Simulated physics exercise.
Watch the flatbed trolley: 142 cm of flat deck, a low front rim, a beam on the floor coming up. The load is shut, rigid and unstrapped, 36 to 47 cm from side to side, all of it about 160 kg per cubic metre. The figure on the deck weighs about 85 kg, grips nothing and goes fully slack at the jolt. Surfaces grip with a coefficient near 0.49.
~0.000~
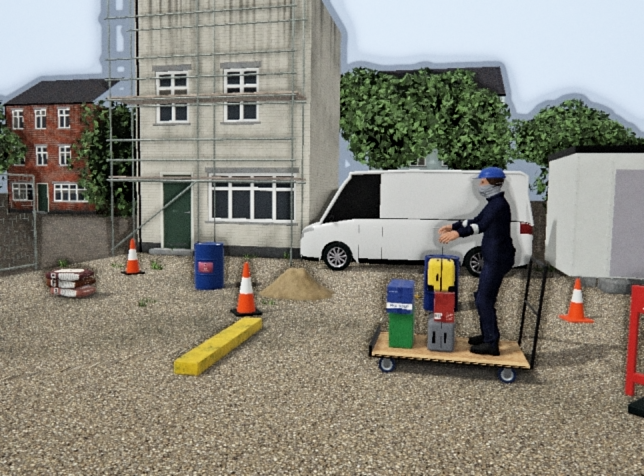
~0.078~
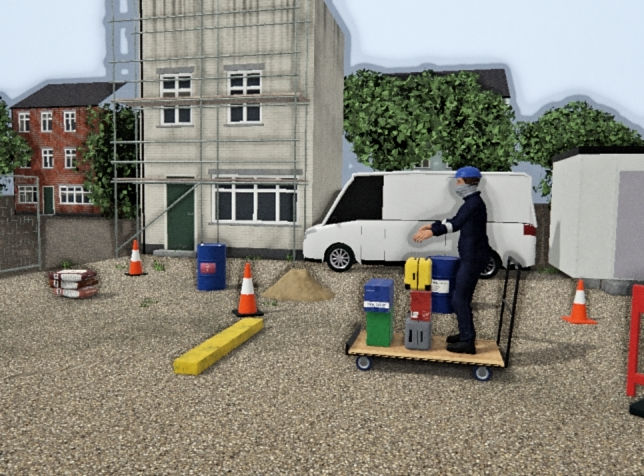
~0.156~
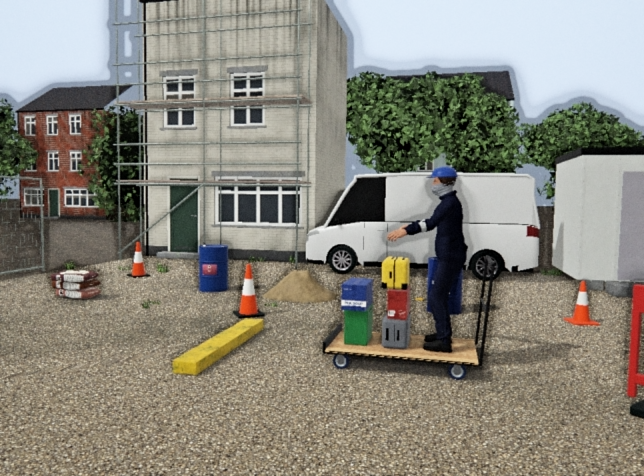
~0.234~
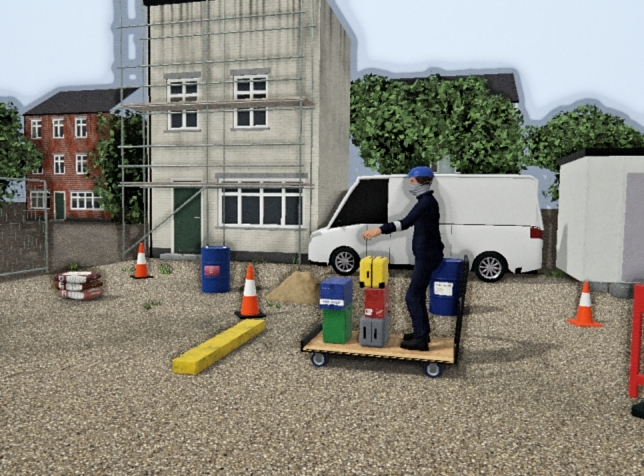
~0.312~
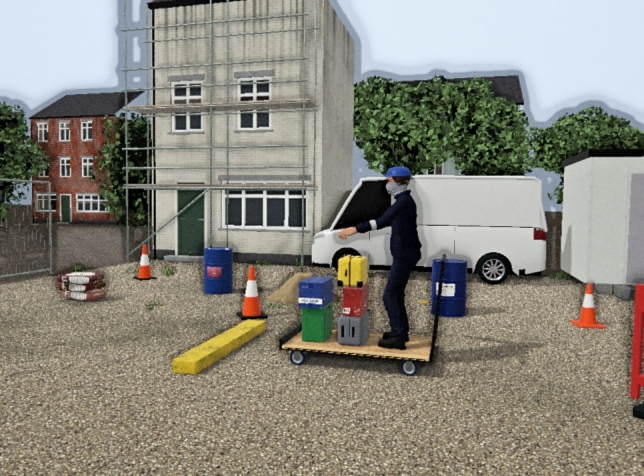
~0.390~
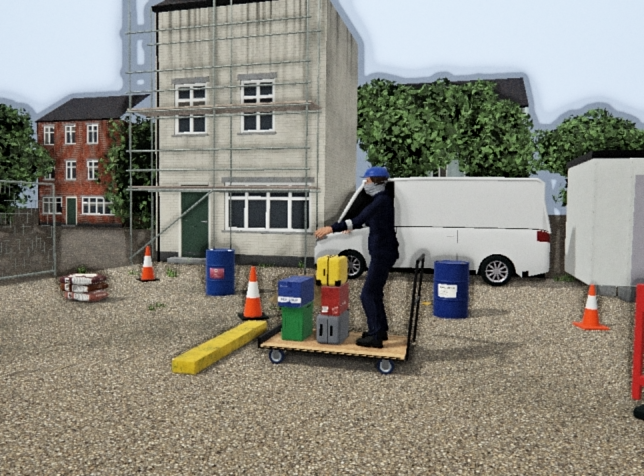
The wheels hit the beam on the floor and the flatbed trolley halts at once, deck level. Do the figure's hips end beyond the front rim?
In the end the figure's hips go over the front rim.
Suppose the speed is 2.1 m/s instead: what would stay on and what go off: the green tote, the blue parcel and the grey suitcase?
In that case green off, blue off, grey on.
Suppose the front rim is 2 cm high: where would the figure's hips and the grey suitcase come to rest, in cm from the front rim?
Then hips 120 past, grey 30 behind.
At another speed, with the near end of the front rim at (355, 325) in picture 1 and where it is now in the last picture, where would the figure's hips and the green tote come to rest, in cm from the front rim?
In that case hips 50 behind, green 40 past.
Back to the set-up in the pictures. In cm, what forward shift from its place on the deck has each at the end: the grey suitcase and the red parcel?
Forward: Grey 25, red 155.
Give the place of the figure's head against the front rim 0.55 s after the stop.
Some 40 cm past it.
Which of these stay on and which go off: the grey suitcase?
In the end: Grey on.
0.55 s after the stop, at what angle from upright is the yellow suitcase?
About 20°.
The wheels strike at 0.57 s.
After 0.82 s the figure's hips are 54 cm behind the rim, near (276, 268) in the last picture's view.
After 1.12 s the figure's hips are 24 cm behind the rim, near (249, 281) in the last picture's view.
After 1.57 s the figure's hips are 3 cm past the rim, near (226, 270) in the last picture's view.
Final state at 4.3 s, past the rim, green tote, red parcel, blue parcel, yellow suitcase and the figure's hips; behind it, grey suitcase.
